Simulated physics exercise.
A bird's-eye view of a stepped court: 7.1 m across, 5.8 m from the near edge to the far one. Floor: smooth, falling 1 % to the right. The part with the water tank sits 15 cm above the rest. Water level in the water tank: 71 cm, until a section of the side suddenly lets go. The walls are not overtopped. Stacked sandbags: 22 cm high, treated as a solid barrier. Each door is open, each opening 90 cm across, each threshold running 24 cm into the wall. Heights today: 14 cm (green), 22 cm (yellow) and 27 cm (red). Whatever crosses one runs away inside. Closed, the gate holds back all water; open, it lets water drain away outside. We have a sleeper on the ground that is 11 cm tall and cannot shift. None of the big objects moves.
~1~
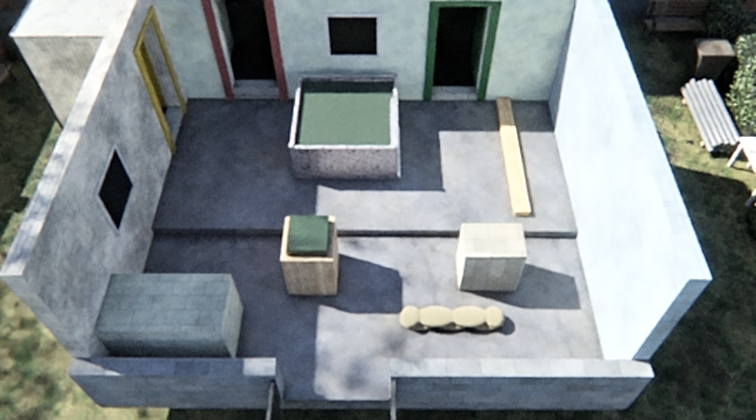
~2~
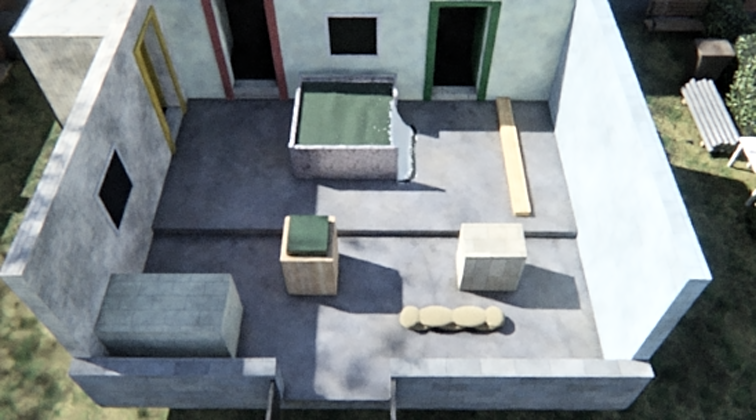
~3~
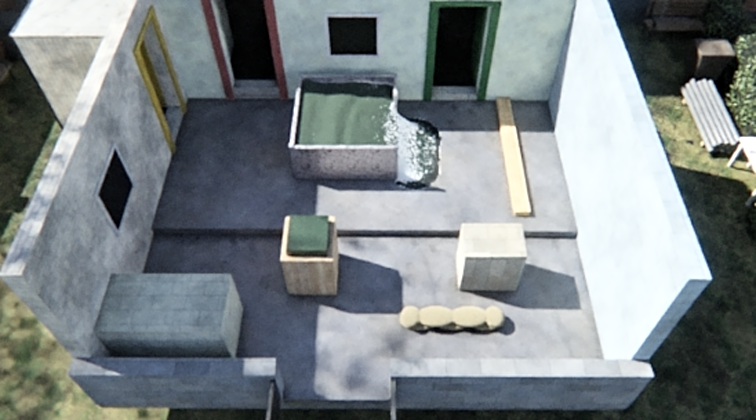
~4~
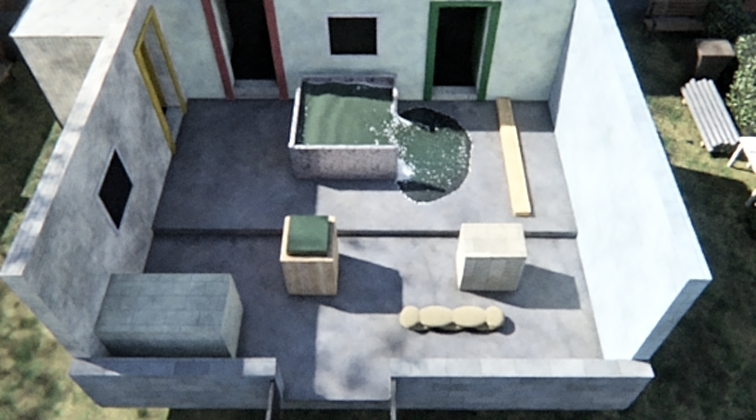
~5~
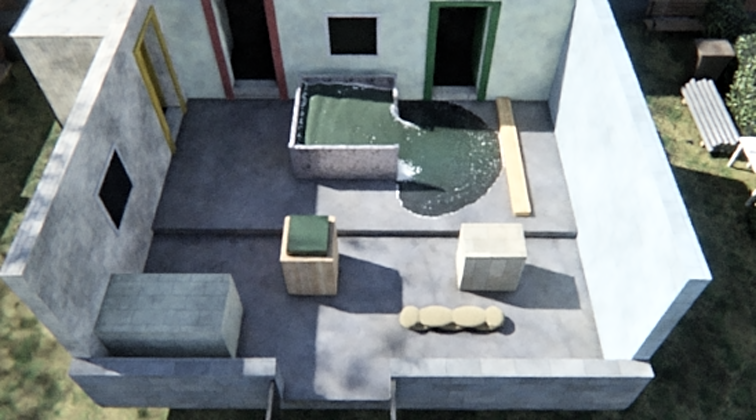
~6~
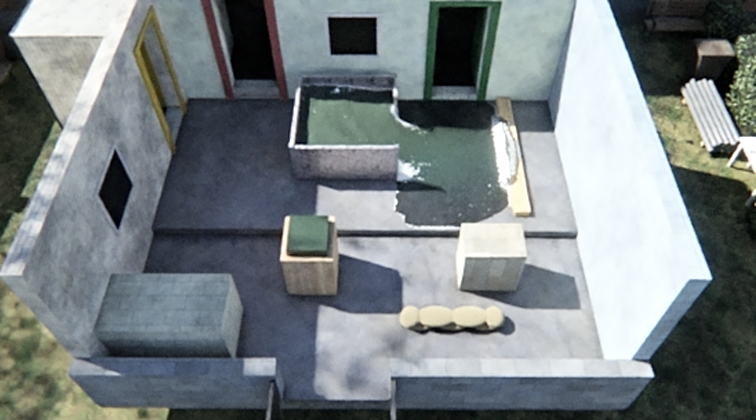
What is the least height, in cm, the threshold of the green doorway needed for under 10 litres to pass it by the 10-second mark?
About 11.5 cm.
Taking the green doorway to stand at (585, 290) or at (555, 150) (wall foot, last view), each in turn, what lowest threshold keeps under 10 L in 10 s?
18 and 27 cm.
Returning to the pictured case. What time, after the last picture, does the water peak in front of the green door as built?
The level tops out around 3.0 s.
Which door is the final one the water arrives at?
Last: Yellow.
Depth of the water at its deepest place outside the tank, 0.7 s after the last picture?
36 cm.
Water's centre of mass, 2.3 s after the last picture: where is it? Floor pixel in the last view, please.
The water is centred around (463, 175) in the last picture's pixels.
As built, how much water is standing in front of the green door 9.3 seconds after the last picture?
6.0 cm.
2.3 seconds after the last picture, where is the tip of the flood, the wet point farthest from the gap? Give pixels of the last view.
I'd put the front's tip around (606, 385).
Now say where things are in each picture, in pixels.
In the first frame, the water tank at (346, 113) is whole and still, 71 cm deep; the green door at (459, 59) is dry.
In the second frame, water pours out at (394, 141) and has run 0.3 m, to (412, 142); about 10 cm deep outside, 71 cm at the back.
In the third frame, the gap is at (394, 143), the front 0.8 m out at (436, 159); the back of the water tank holds 71 cm.
In the fourth frame, the gap is at (394, 144), the front 1.4 m out at (468, 150); the back of the water tank holds 66 cm.
In the fifth frame, water pours out at (394, 144) and has run 2.0 m, to (502, 157); about 6 cm deep outside, 60 cm at the back.
In the sixth frame, water pours out at (394, 144) and has run 2.2 m, to (517, 160); about 6 cm deep outside, 61 cm at the back; water is at the green door at (459, 59).
Then, 0.7 s after the last picture water covers 30 % of the floor, deepest (36 cm) near (545, 101); 9 cm at the green door, 0 litres in over its 14 cm threshold.
Then, 2.3 s after the last picture water covers 35 % of the floor, deepest (32 cm) near (604, 373); 12 cm at the green door, 0 litres in over its 14 cm threshold.
Then, 9.3 s after the last picture water covers 75 % of the floor, deepest (14 cm) near (117, 369); 6 cm at the green door, 3 litres in over its 14 cm threshold.
At the green door as built, the water peaked near 14 cm, 3.1 s after the last picture.
Run again over the same 10 s with other heights there, 21 litres in over 9.5 cm, 6 litres over 12.5 cm. The limit of 10 litres is kept from about 11.5 cm up.
